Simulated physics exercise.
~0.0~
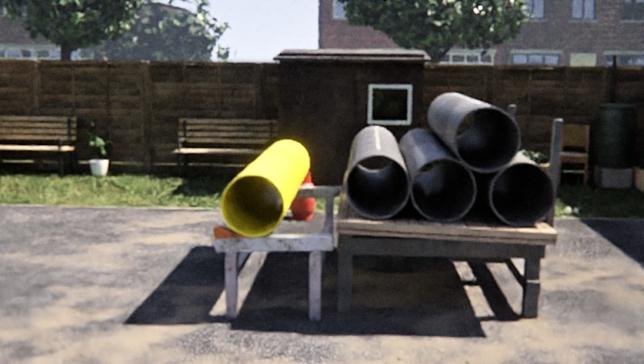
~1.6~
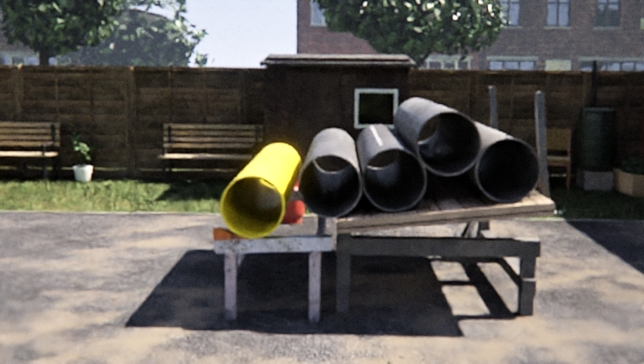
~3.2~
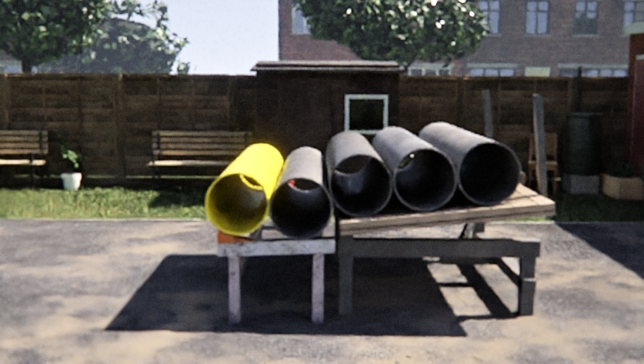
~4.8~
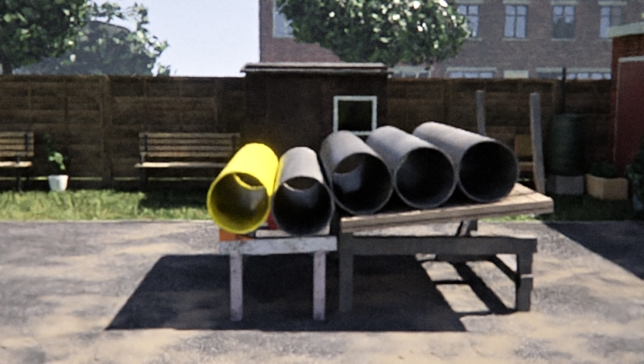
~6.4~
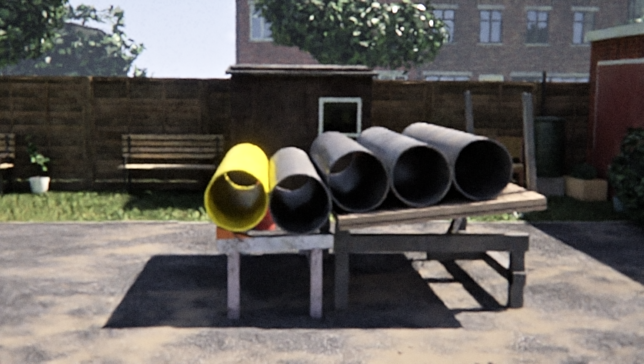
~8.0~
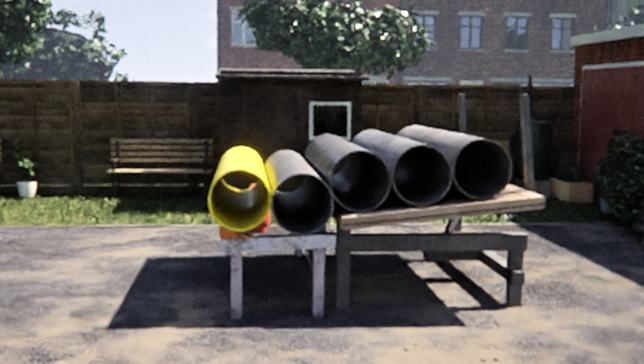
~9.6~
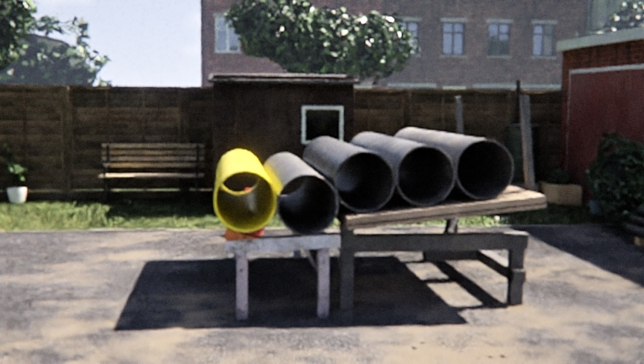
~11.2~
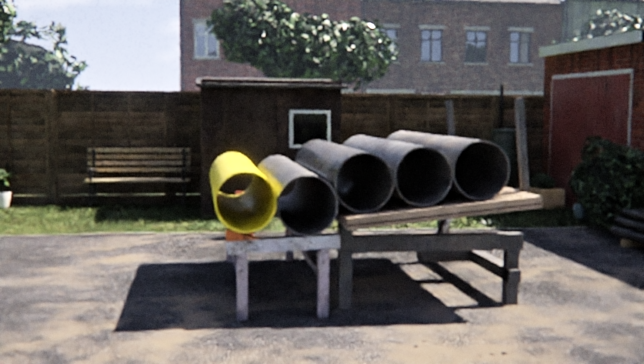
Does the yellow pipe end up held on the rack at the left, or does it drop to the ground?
The yellow pipe stays held on the rack at the left, with a grey pipe resting beside it.
